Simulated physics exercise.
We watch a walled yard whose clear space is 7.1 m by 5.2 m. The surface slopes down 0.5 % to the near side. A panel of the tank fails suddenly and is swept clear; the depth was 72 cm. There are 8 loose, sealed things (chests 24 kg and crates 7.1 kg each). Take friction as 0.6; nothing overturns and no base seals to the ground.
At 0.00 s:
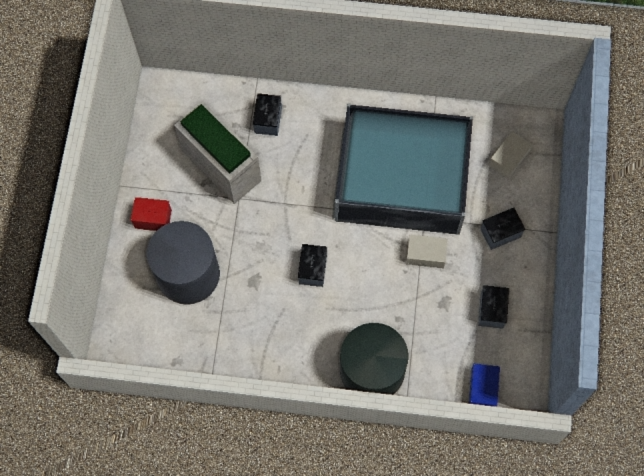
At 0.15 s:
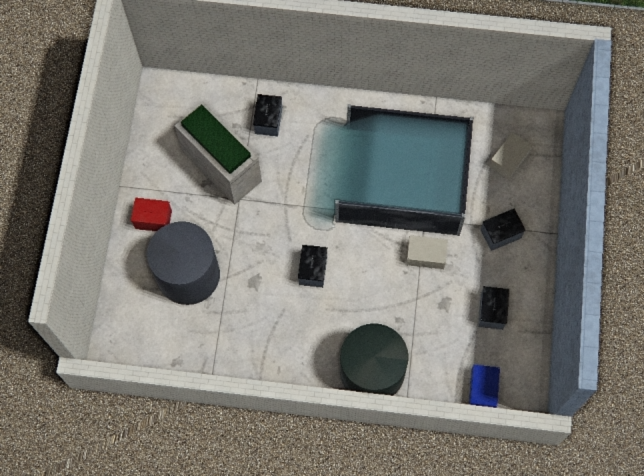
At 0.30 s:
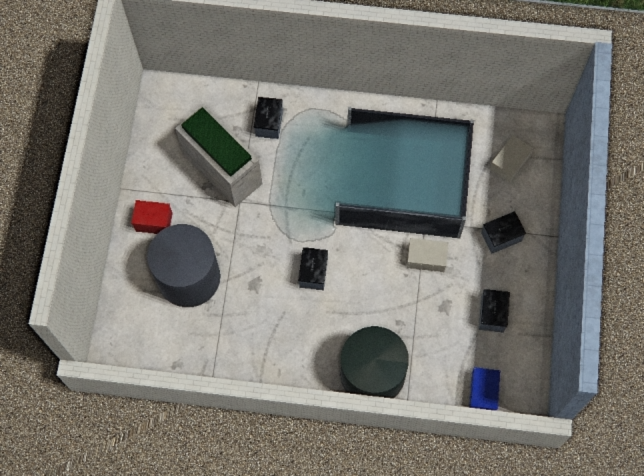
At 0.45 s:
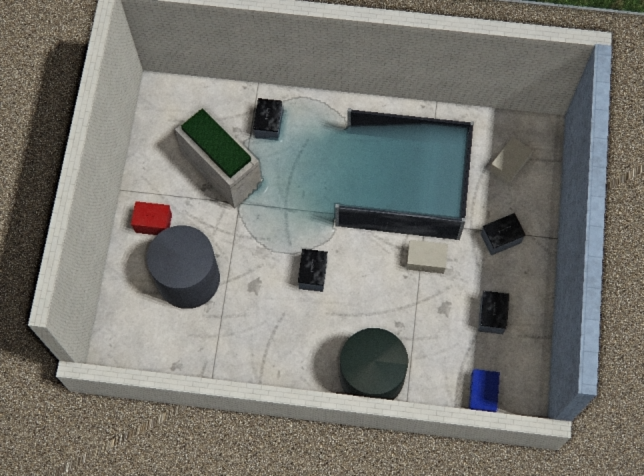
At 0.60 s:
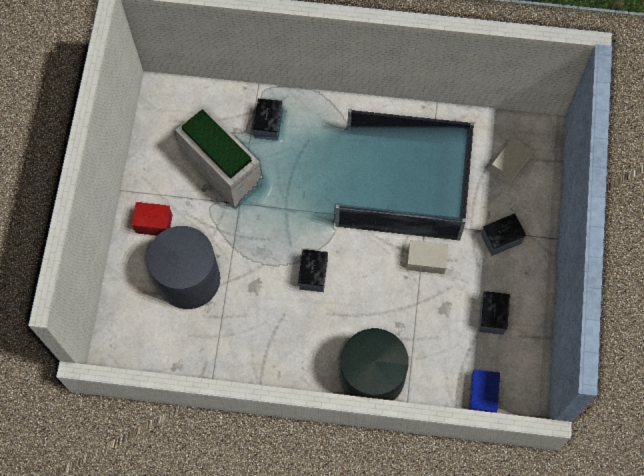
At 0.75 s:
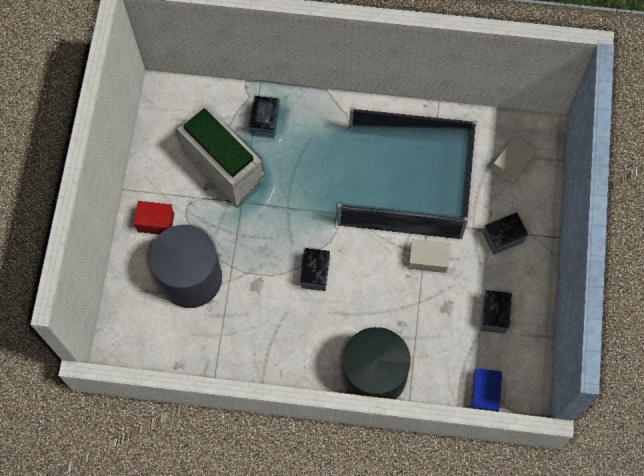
Water poured out of the left side of a dark-walled tank in a walled yard and spread across the pale floor, reaching the green-topped block and nudging a black box near the back wall.
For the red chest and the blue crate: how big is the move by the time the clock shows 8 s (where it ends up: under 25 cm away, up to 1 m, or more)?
Red chest travels far, blue crate holds its place.
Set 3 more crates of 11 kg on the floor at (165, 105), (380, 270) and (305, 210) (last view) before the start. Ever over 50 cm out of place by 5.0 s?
In that order: More, short of it, more.
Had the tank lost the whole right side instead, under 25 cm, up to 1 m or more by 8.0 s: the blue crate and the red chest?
Then the blue crate gets carried off, the red chest stays put.
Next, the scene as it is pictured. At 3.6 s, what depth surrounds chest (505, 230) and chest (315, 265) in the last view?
Roughly 0 and 1 cm.
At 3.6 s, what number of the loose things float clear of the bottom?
2 of them.
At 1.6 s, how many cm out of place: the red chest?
Roughly 10 cm by then.
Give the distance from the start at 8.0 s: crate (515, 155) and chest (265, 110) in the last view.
In turn: 10 cm, 200 cm.
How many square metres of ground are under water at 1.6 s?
Some 14 m2.
After 1.6 s the red chest is near (146, 213), 0.1 m from its start, aground; the blue crate is near (488, 389), 0.0 m from its start, aground; 1 afloat.
After 3.6 s the red chest is near (129, 290), 1.3 m from its start, afloat; the blue crate is near (488, 389), 0.0 m from its start, aground; 2 afloat.
After 5.6 s the red chest is near (230, 323), 2.2 m from its start, afloat; the blue crate is near (488, 389), 0.0 m from its start, aground; 2 afloat.
After 8.0 s the red chest is near (313, 243), 2.6 m from its start, afloat; the blue crate is near (488, 389), 0.0 m from its start, aground; 2 afloat.
